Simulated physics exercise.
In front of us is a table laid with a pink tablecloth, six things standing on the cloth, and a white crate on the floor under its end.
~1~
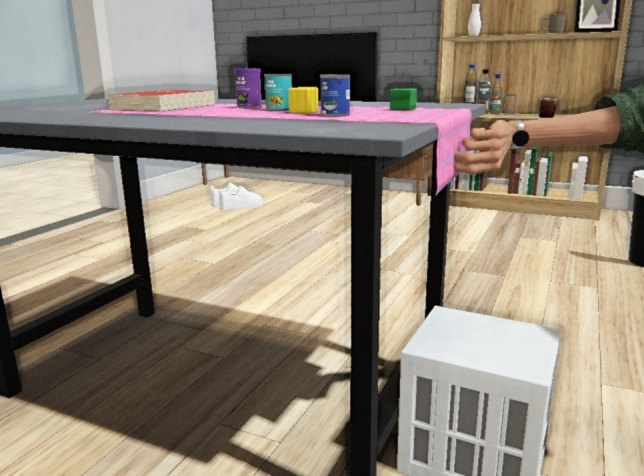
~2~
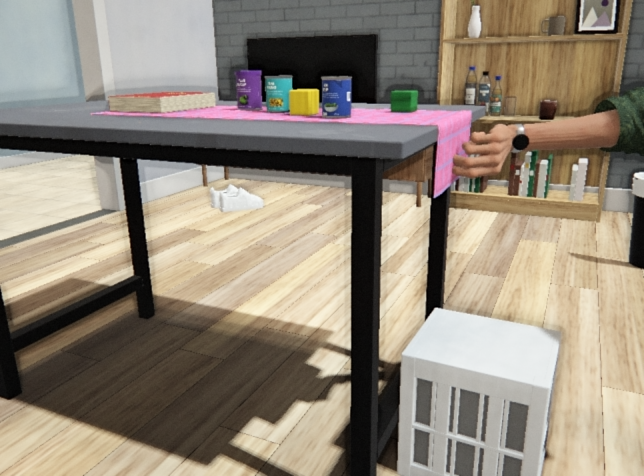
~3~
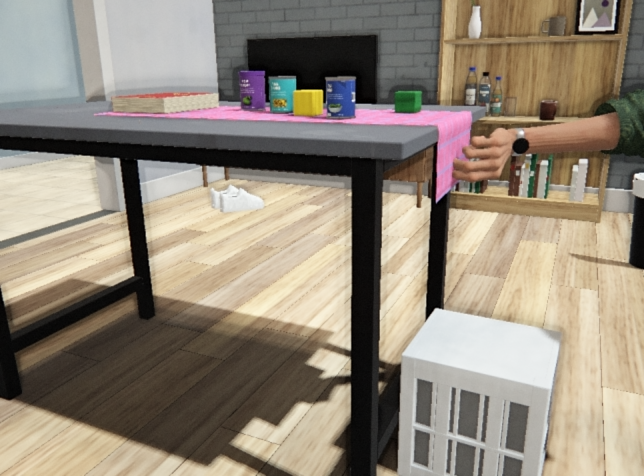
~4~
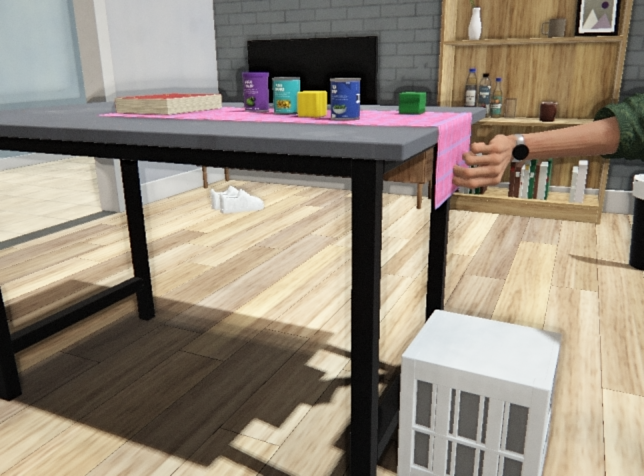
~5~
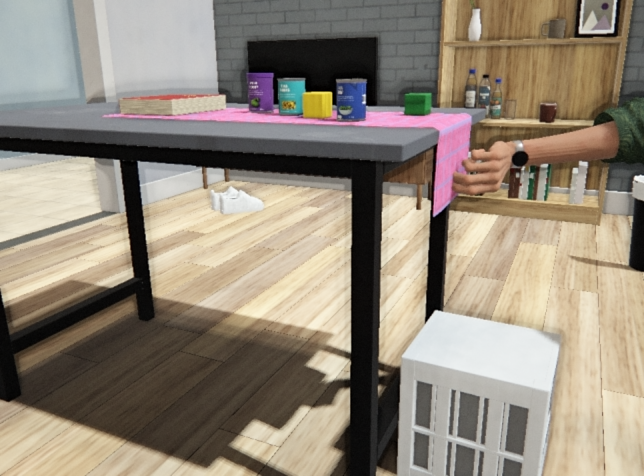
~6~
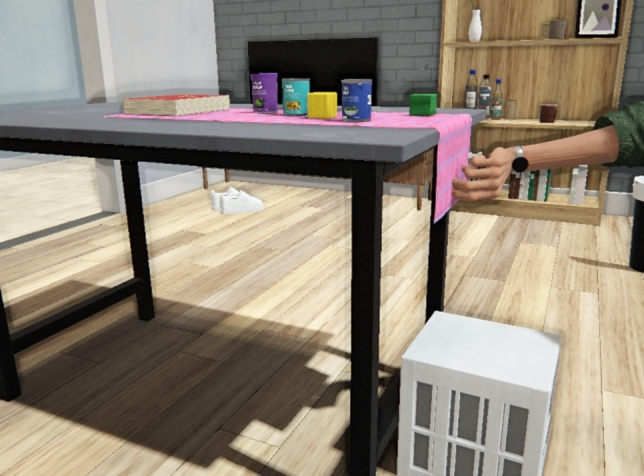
On a table, a hand slowly draws the pink cloth and its items slightly right.
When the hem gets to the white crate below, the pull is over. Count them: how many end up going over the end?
I expect three of them not to stay on top.
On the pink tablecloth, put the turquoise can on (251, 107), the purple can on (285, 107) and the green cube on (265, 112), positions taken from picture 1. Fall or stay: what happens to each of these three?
The turquoise can stays put, the purple can stays put, and the green cube stays put.
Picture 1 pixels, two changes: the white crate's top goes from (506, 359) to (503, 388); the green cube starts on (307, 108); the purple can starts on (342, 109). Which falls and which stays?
The green cube ends up off the top and the purple can ends up off the top.
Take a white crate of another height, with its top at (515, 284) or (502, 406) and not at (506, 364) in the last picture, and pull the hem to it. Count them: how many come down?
Numbers: 1; 4.
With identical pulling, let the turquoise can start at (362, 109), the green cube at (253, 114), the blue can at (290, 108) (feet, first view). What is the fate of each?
In the end the turquoise can is no longer up there, the green cube is still up there and the blue can is still up there.
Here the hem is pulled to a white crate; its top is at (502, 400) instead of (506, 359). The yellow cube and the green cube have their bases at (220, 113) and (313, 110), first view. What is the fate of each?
Observed: Yellow cube remains seated; green cube departs.
Soon after, hem near (450, 302); green cube and blue can gone.
After that, hem on the crate; green cube, blue can and yellow cube gone.
In the end, hem on the crate; green cube, blue can and yellow cube gone. The answer is three.
